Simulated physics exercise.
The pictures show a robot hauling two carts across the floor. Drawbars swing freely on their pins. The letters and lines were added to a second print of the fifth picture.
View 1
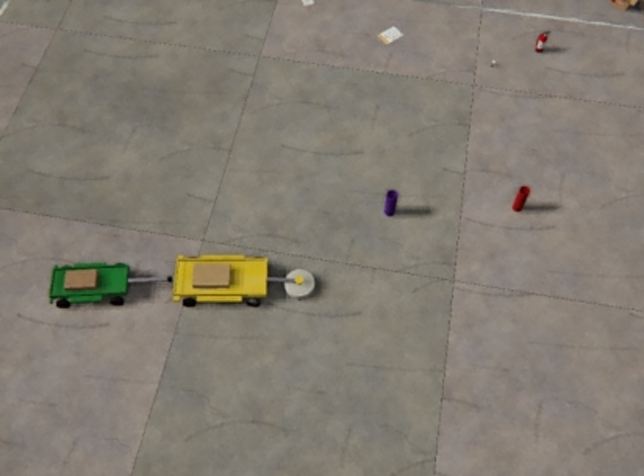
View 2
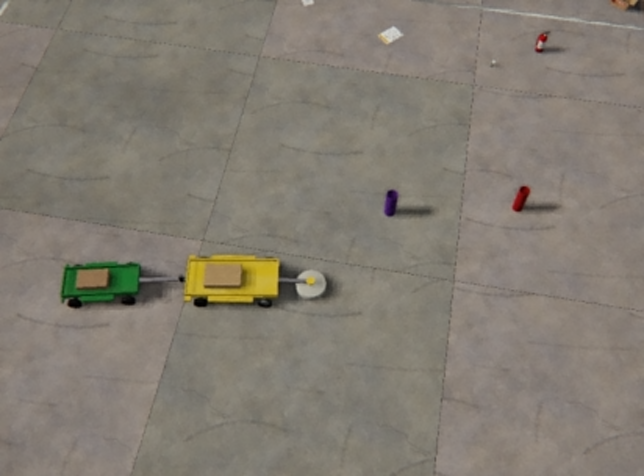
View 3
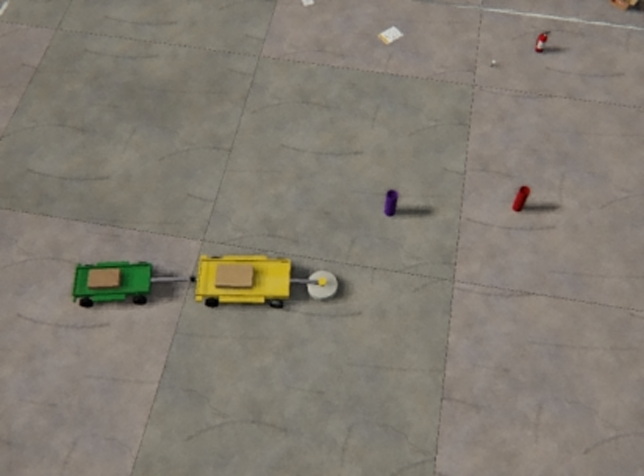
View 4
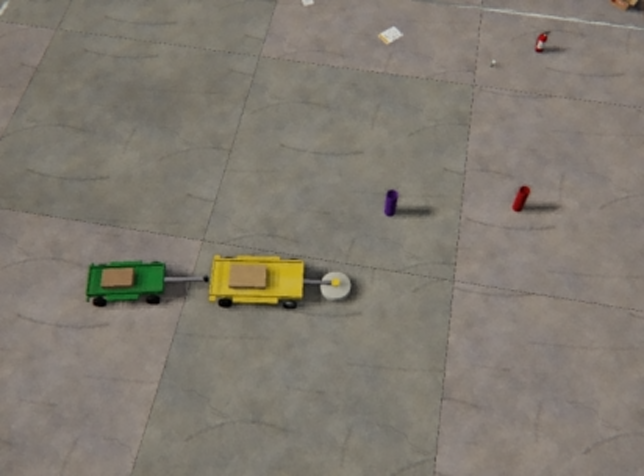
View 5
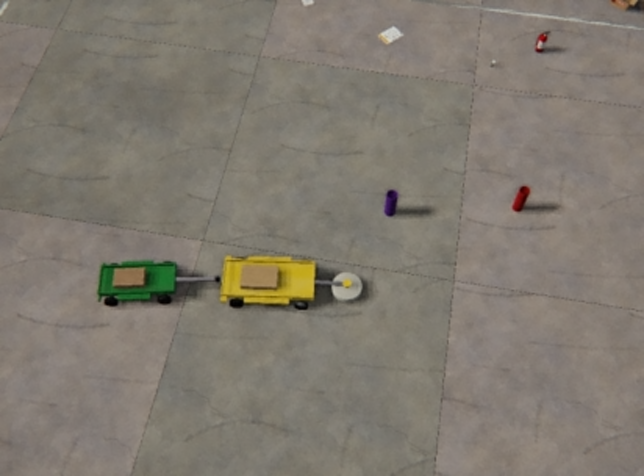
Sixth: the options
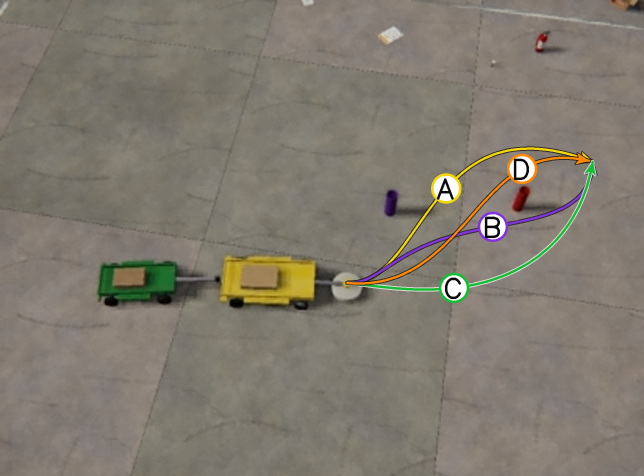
A yellow cart and a smaller green cart, each carrying a tan block, rolled slowly a short way right behind a small round white robot, while the purple and red posts stayed still.
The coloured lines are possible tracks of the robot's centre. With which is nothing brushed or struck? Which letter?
With C nothing is hit.
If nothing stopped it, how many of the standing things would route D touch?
In all, one.
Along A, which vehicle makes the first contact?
The yellow cart touches first.
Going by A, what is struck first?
It meets the purple post.
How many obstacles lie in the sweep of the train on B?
In all, one.
On the marked copy, A from (347, 283) via (452, 182) to (593, 162); B from (347, 283) via (488, 228) to (593, 162); C from (347, 283) via (516, 270) to (593, 162); D from (347, 283) via (473, 215) to (589, 161).
With C. Early on, robot (467, 289), last cart (258, 281).
Further on, robot (560, 237), last cart (374, 284).
At the end, robot (590, 166), last cart (465, 268); nothing has been touched.
As for the rest, A meets the purple post; B meets the red post; D meets the red post.
